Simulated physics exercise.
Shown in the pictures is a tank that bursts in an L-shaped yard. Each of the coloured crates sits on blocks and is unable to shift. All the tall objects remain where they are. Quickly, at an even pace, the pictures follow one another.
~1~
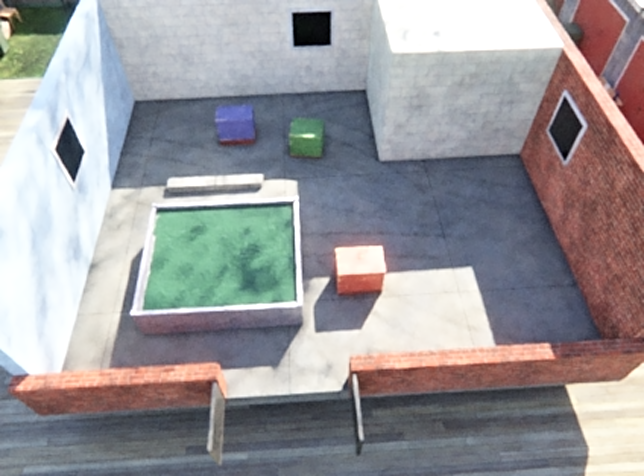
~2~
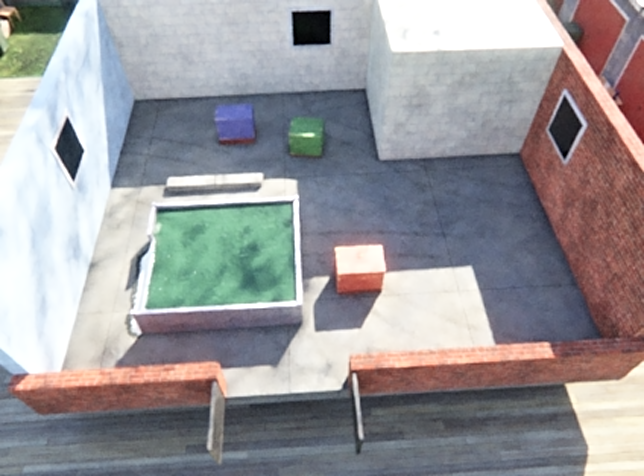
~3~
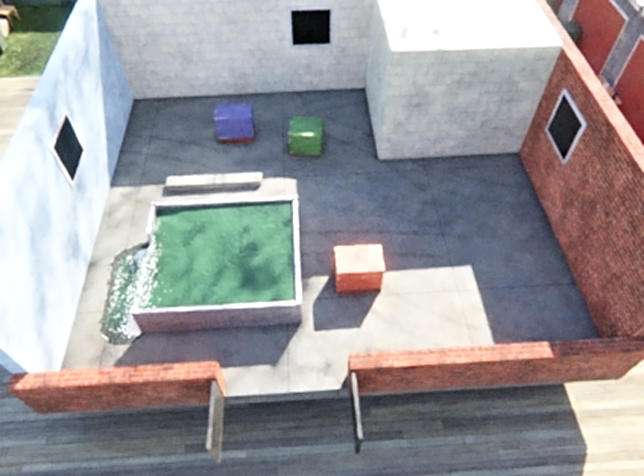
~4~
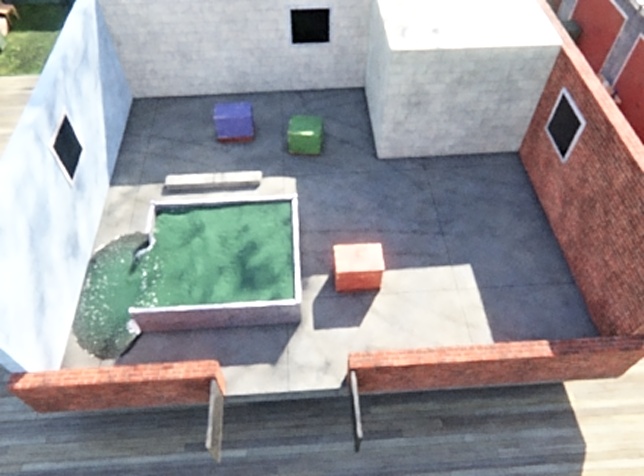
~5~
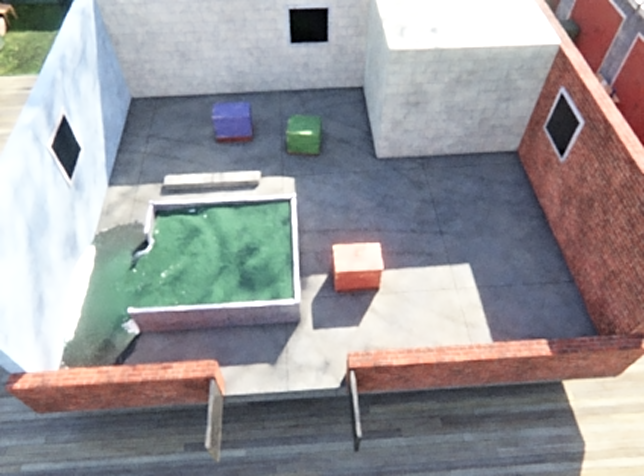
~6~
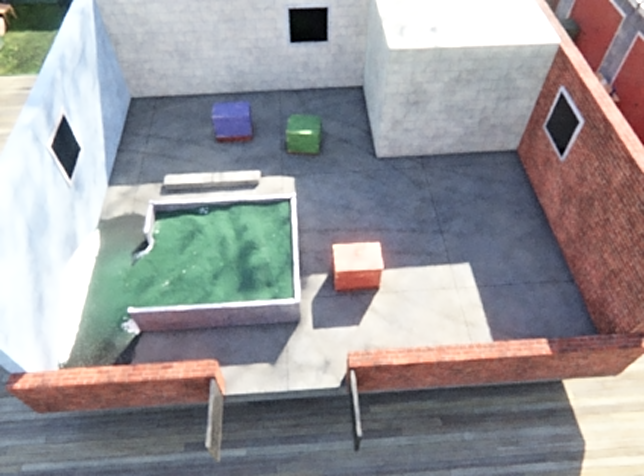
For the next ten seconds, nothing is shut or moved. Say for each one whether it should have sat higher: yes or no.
Blue crate - no; red crate - no; green crate - yes.
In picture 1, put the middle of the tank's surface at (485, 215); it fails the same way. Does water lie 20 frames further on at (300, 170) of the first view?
That spot: Swamped.
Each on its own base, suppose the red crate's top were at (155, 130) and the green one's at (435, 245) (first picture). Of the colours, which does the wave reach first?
Going by the pictures, it's the red-painted one.
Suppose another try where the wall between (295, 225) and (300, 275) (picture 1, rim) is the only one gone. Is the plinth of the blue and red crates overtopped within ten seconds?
First, the blue crate is not reached; second, the red crate is flooded.
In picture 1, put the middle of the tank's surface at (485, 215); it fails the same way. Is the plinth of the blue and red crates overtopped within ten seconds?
Blue crate: Untouched; red crate: Flooded.
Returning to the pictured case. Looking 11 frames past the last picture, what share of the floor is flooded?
My estimate is near 20 per cent.
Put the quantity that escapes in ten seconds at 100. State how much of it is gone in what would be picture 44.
It should be close to 45 percent by then.
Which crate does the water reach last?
Go for the green crate.
A moment on, water covers 10 % of the floor; the blue crate not reached, the red crate not reached, the green crate not reached.
Next, water covers 20 % of the floor; the blue crate not reached, the red crate not reached, the green crate not reached.
Then, water covers 40 % of the floor; the blue crate water round its plinth, the red crate water round its plinth, the green crate not reached.
Later, water covers 70 % of the floor; the blue crate water round its plinth, the red crate water round its plinth, the green crate water round its plinth.
In the end, water covers 95 % of the floor; the blue crate stayed above the water, the red crate stayed above the water, the green crate was topped.
